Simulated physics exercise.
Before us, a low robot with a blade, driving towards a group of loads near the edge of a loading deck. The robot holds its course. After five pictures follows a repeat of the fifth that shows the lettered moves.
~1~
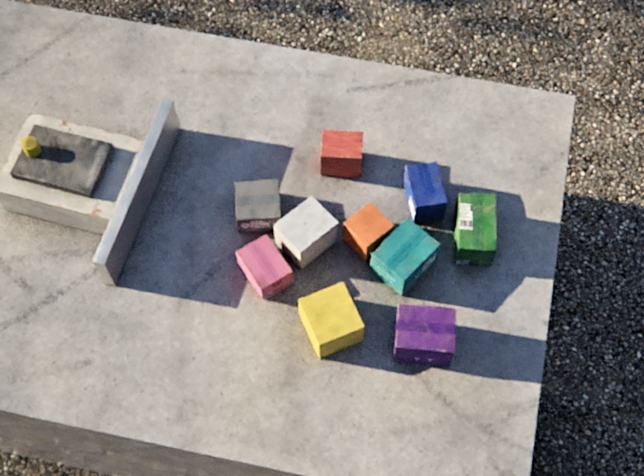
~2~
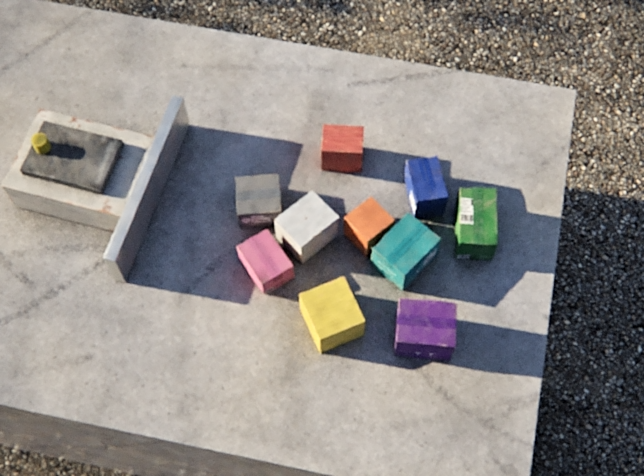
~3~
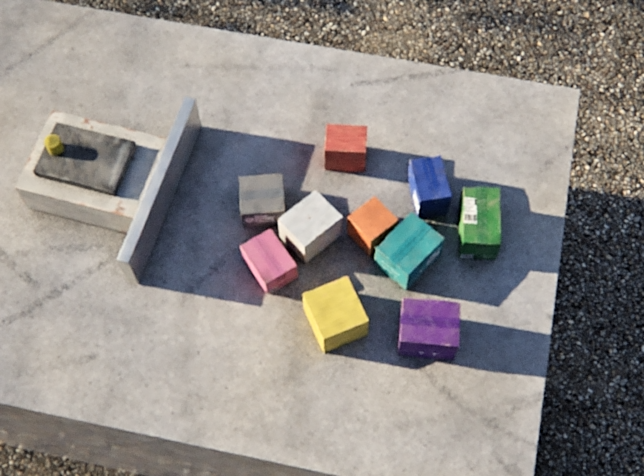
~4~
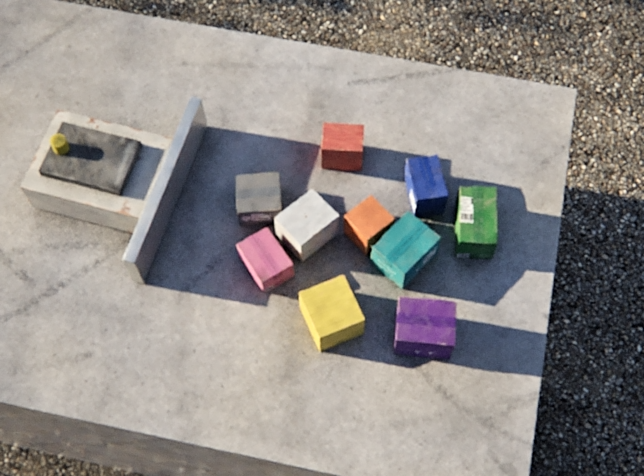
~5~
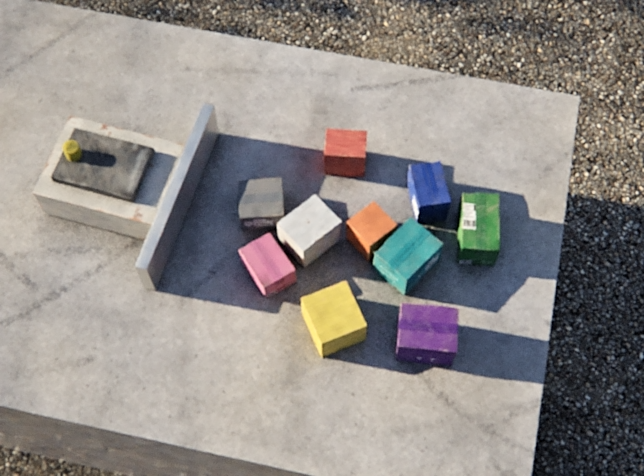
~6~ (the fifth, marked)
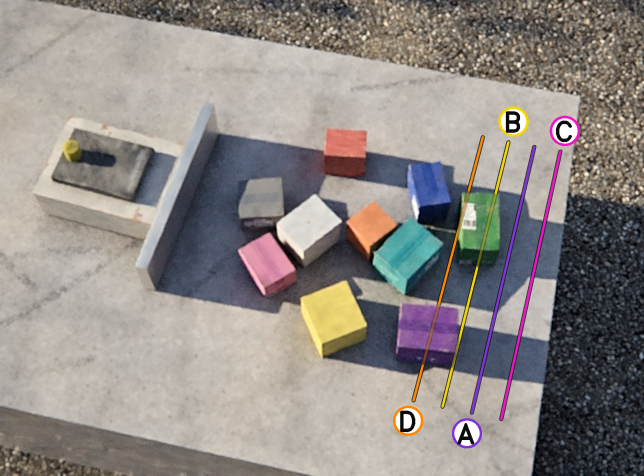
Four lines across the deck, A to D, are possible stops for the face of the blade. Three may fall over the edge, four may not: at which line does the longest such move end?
The farthest such stop is B.
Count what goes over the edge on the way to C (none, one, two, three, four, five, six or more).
Six or more.
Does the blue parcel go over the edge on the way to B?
No.
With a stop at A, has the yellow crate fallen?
No.
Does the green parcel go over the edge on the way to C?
Yes.
On the marked copy, A at (505, 271); B at (478, 265); C at (533, 276); D at (451, 260).
Following B. Soon after the start, robot (214, 185); turquoise parcel (424, 264); orange crate (398, 233).
Later, robot (320, 206); green parcel (504, 230); turquoise parcel (492, 294).
In the end, robot (407, 223); green parcel over the edge; turquoise parcel over the edge; two fallen.
As for the rest, A drops six; C drops eight; D is within the limit but short.
